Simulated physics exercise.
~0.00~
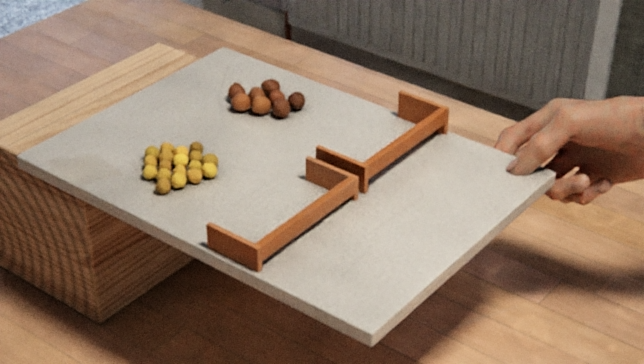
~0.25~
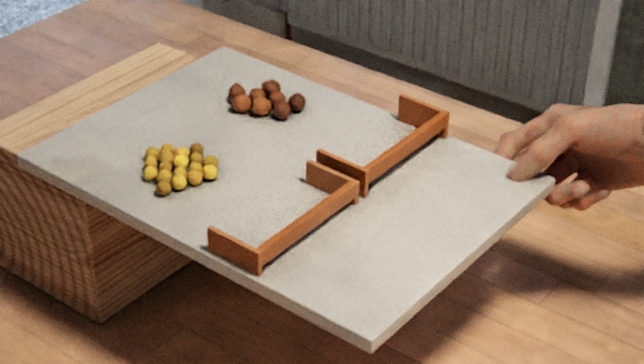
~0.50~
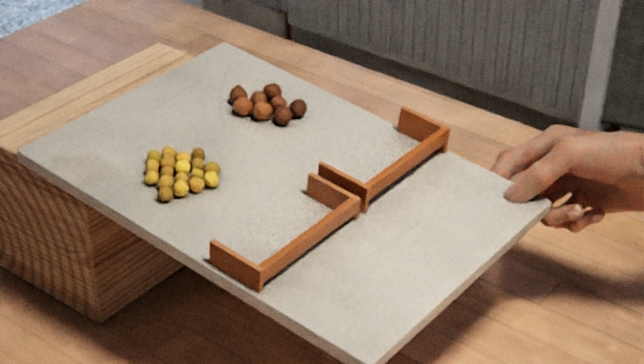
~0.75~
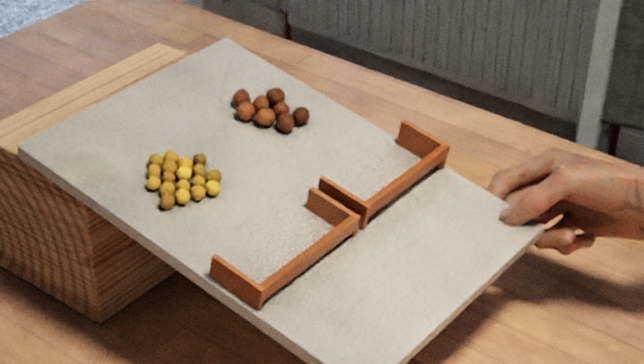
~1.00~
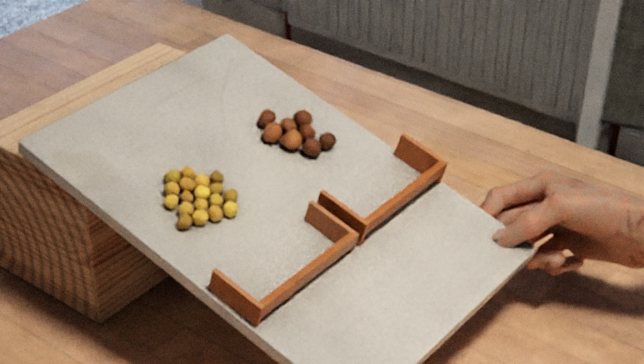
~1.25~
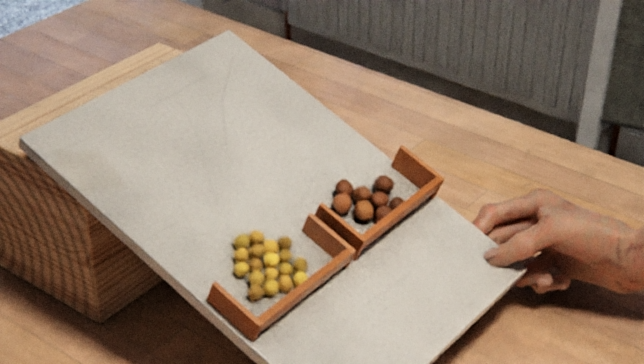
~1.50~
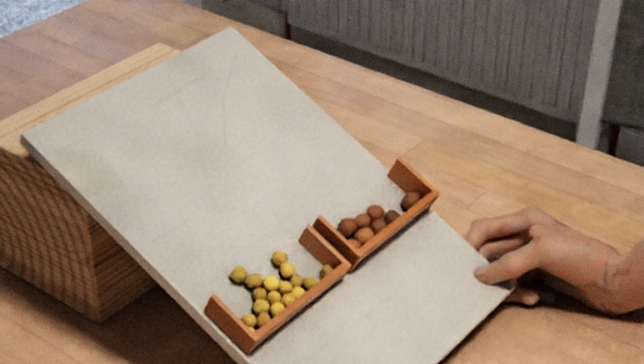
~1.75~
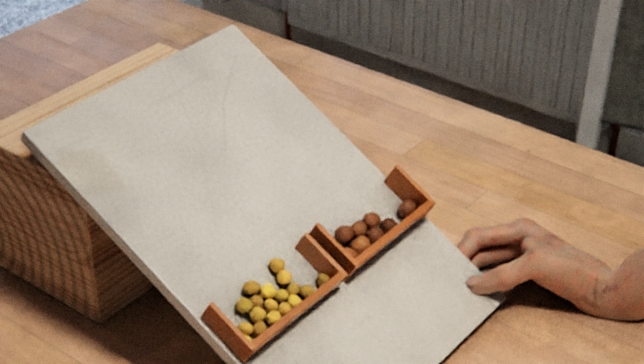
The clip opens on a pale board resting on a wooden block at the left, while a hand holds its free right end. A cluster of yellow balls and a cluster of brown balls sit on it, above two raised orange-brown barriers. The hand slowly lowers the free end, and at first both clusters barely shift. As the slope steepens, they begin to slide down toward the right, then reach the barriers and bunch against them. Finally the board rests steeply tilted, the yellow balls gathered behind the nearer barrier and the brown ones behind the farther.
